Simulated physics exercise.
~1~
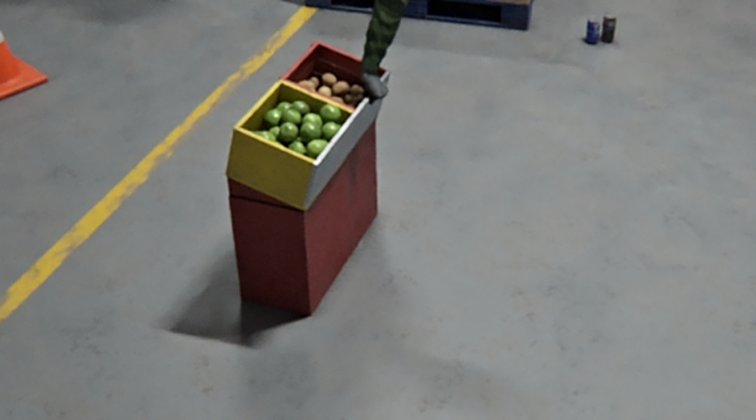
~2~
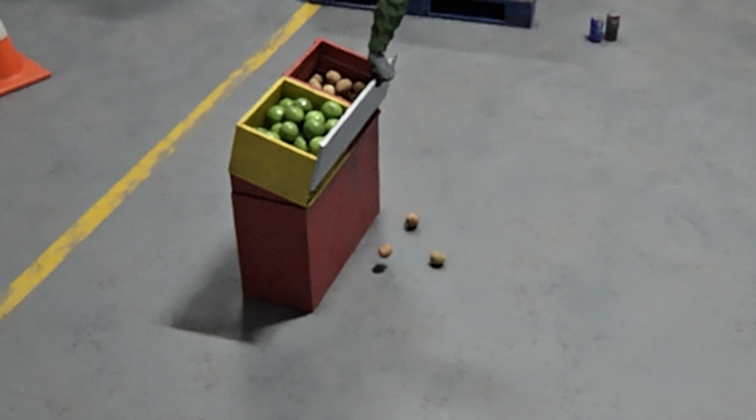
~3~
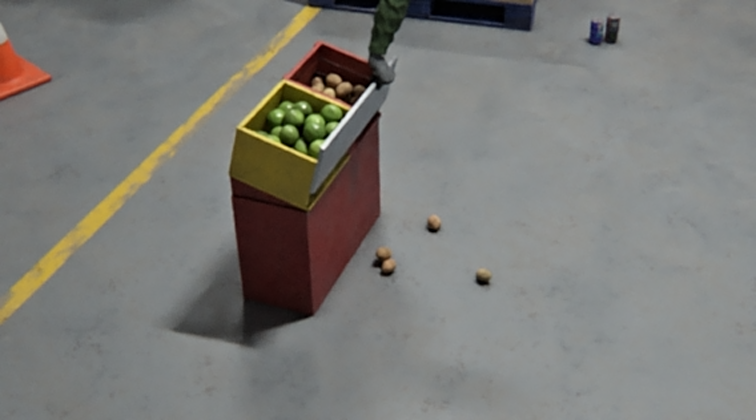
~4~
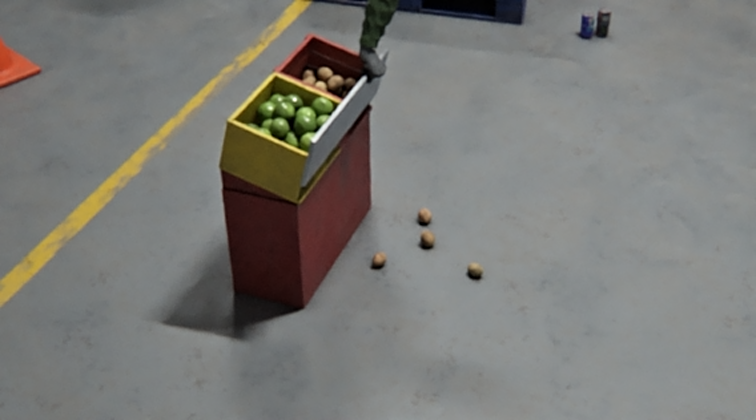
A grey gate is held by a gloved hand along the right side of two sloping bins on a red stand, a yellow one full of green apples in front of a red one of potatoes. The hand lifts the gate a little, and a few potatoes slip out of the red bin and drop to the concrete floor. They roll a short way to the right, and one more joins them. The gate stays where it is and the flow stops. Four potatoes end up scattered on the floor, while the green apples all remain in the yellow bin.
